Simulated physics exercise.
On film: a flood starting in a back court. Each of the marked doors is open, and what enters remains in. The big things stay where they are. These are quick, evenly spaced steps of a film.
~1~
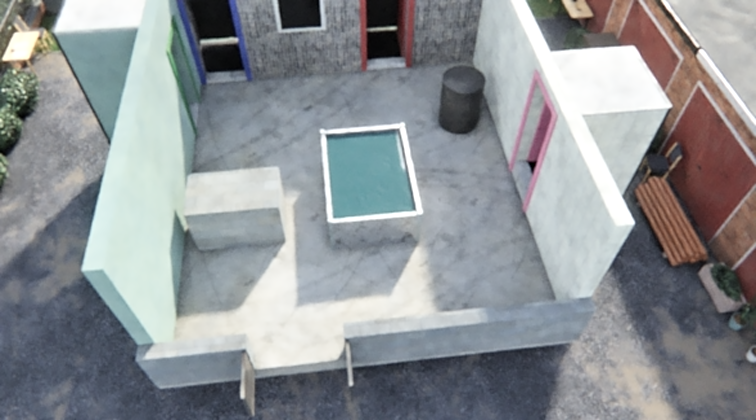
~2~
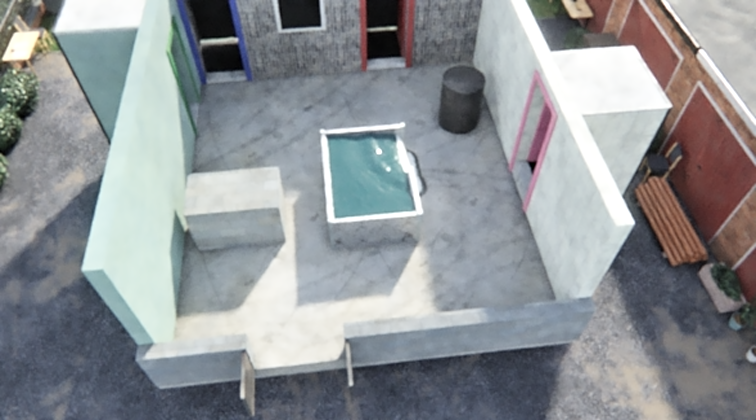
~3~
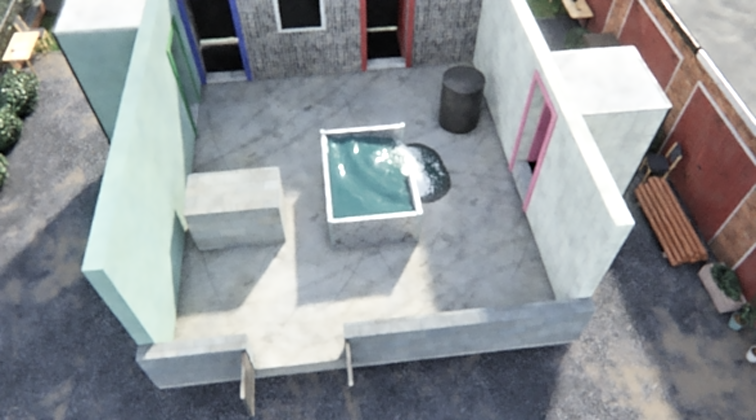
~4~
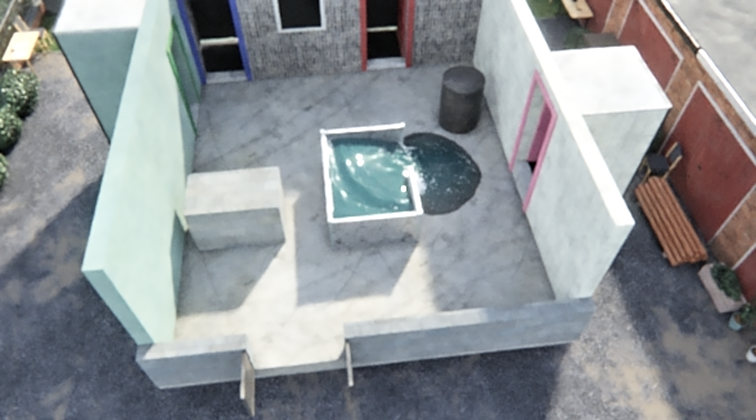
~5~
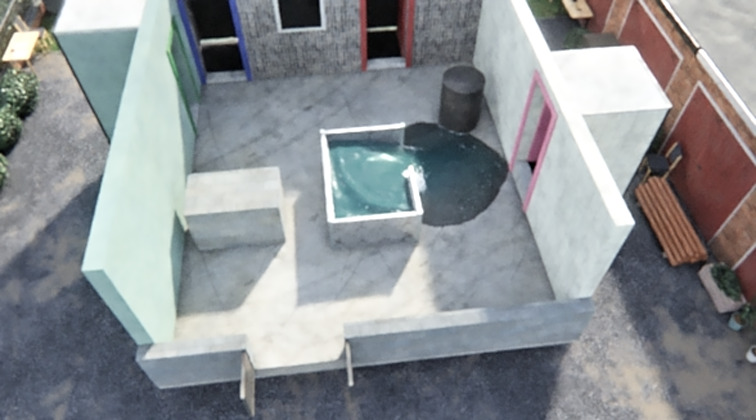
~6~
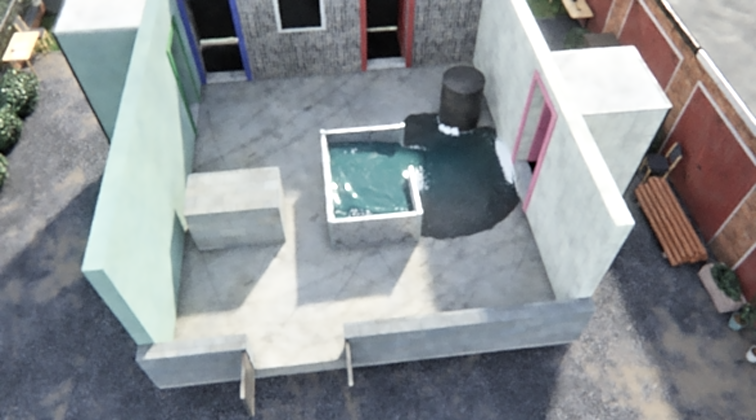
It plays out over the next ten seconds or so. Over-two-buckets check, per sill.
Pink door: Within two, red door: Within two, blue door: Within two, green door: Over.
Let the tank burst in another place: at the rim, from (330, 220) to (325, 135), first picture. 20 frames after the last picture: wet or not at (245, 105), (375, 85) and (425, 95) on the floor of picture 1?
Submerged, untouched, untouched.
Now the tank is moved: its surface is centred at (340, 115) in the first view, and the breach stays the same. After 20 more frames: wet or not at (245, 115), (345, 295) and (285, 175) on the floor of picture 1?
In that order: Not reached, not reached, not reached.
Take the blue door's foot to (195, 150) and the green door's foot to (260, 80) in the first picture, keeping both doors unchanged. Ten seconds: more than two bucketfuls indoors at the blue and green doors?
The blue door comes up short, and the green door comes up short too.
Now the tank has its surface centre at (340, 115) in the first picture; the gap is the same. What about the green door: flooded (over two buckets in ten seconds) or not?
Log: Green door breaks the limit.
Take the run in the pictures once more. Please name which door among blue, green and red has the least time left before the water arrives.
I choose the red one.
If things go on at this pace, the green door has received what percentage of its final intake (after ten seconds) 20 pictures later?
I make it 0 per cent.
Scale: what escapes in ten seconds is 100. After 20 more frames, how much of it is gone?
I'd say about 5 per cent.
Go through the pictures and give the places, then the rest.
Still water in the tank at (369, 173), in the first picture.
The front is at a hidden place, out from the gap at (404, 165), in the second picture.
Water pours out at (404, 167) and has run to (443, 192), in the third picture.
The front is at (476, 177), out from the gap at (403, 168), in the fourth picture.
Water pours out at (403, 168) and has run to (498, 158), in the fifth picture.
The front is at (495, 133), out from the gap at (404, 168), in the sixth picture.
A moment on, water covers 15 % of the floor; the pink door wet at the sill, nothing in, the red door not reached, the blue door not reached, the green door not reached.
Next, water covers 30 % of the floor; the pink door under two buckets in, the red door wet at the sill, nothing in, the blue door not reached, the green door not reached.
Then, water covers 40 % of the floor; the pink door under two buckets in, the red door under two buckets in, the blue door not reached, the green door not reached.
Later, water covers 80 % of the floor; the pink door under two buckets in, the red door under two buckets in, the blue door wet at the sill, nothing in, the green door under two buckets in.
In the end, water covers 95 % of the floor; the pink door under two buckets in, the red door under two buckets in, the blue door wet at the sill, nothing in, the green door over two buckets in.
